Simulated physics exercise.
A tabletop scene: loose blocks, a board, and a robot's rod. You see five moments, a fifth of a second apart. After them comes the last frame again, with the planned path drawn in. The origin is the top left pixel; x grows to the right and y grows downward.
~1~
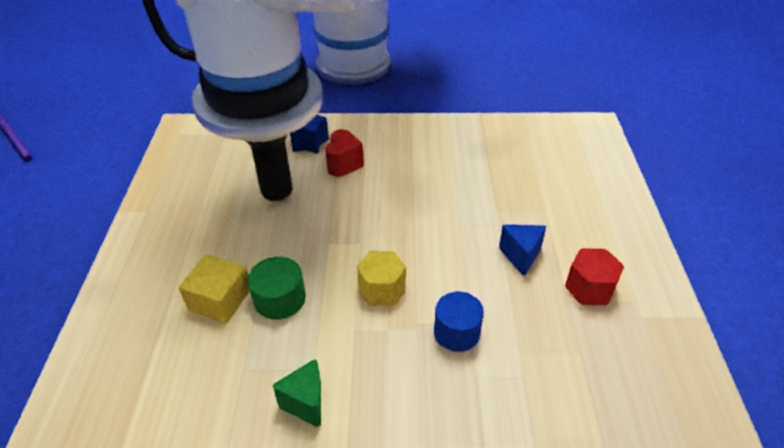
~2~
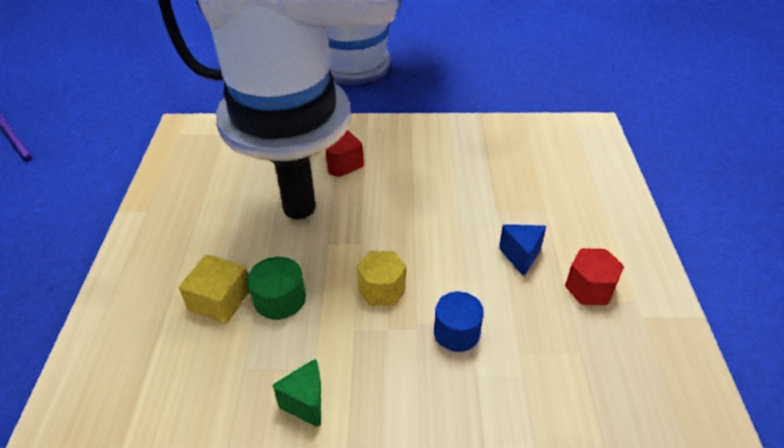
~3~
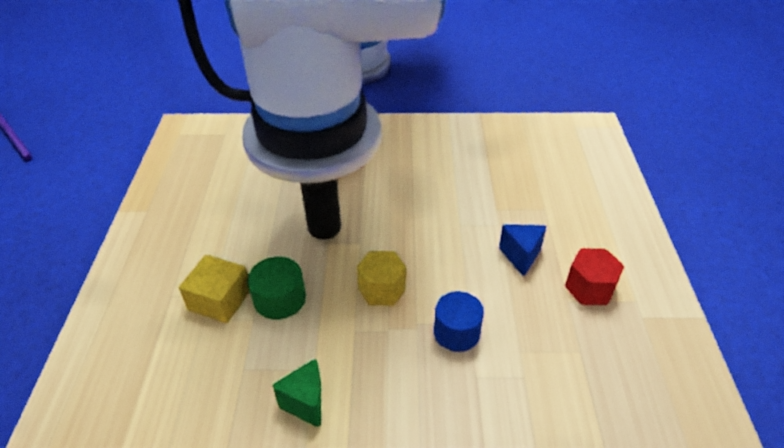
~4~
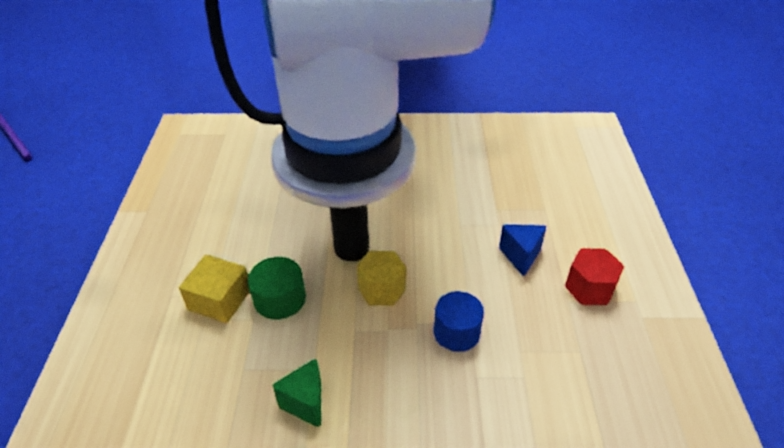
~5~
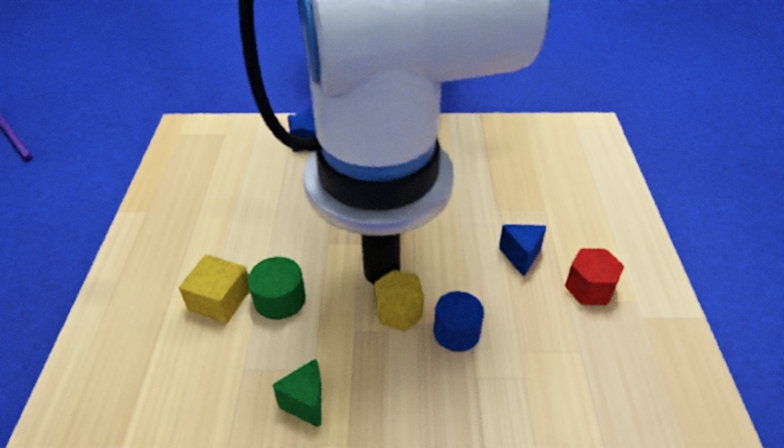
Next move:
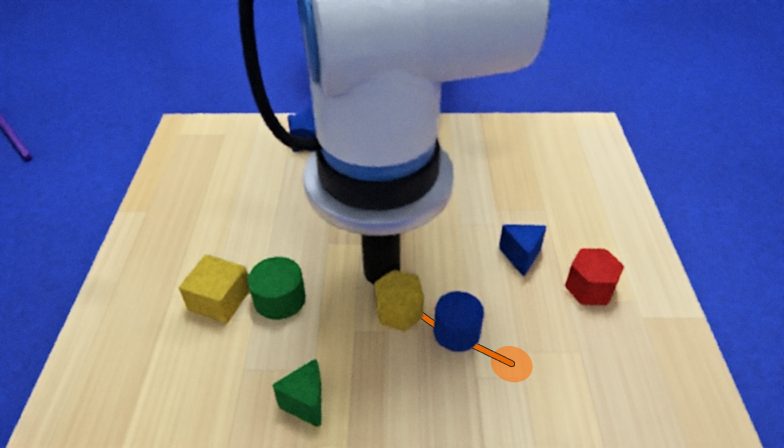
A robot arm moves its black rod diagonally across the board and nudges a yellow block.
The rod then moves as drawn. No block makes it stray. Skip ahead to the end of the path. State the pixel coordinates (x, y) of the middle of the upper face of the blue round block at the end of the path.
Expect it around (565, 353).
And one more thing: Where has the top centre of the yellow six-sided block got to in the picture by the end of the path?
I'd guess (423, 340).
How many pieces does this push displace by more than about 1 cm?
The count will be 2.
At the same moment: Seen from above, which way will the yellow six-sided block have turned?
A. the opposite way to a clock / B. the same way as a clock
The answer is B.
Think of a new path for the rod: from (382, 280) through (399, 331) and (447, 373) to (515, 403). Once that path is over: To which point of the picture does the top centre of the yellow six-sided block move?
Put as a pixel place, it's (476, 411).
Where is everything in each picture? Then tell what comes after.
The first picture shows tip of the rod at (277, 192), middles of tops, green round block at (275, 276), yellow six-sided block at (381, 266), blue round block at (460, 310).
The second picture shows rod at (300, 209), nothing pushed.
The third picture shows rod at (325, 229), nothing pushed.
The fourth picture shows rod at (352, 250), nothing pushed.
The fifth picture shows rod at (382, 273), green round block at (275, 276), yellow six-sided block at (399, 288), blue round block at (460, 310).
The line goes from (382, 280) over (437, 326) to (512, 364).
On the path given first. One third of the way, rod at (417, 304); yellow six-sided block at (418, 325), turned 45° clockwise; blue round block at (467, 314).
Two thirds of the way, rod at (462, 332); yellow six-sided block at (423, 340), turned 75° clockwise; blue round block at (508, 333).
At the end, rod at (513, 357); green round block unmoved; yellow six-sided block at (423, 340), turned 75° clockwise; blue round block at (565, 353).
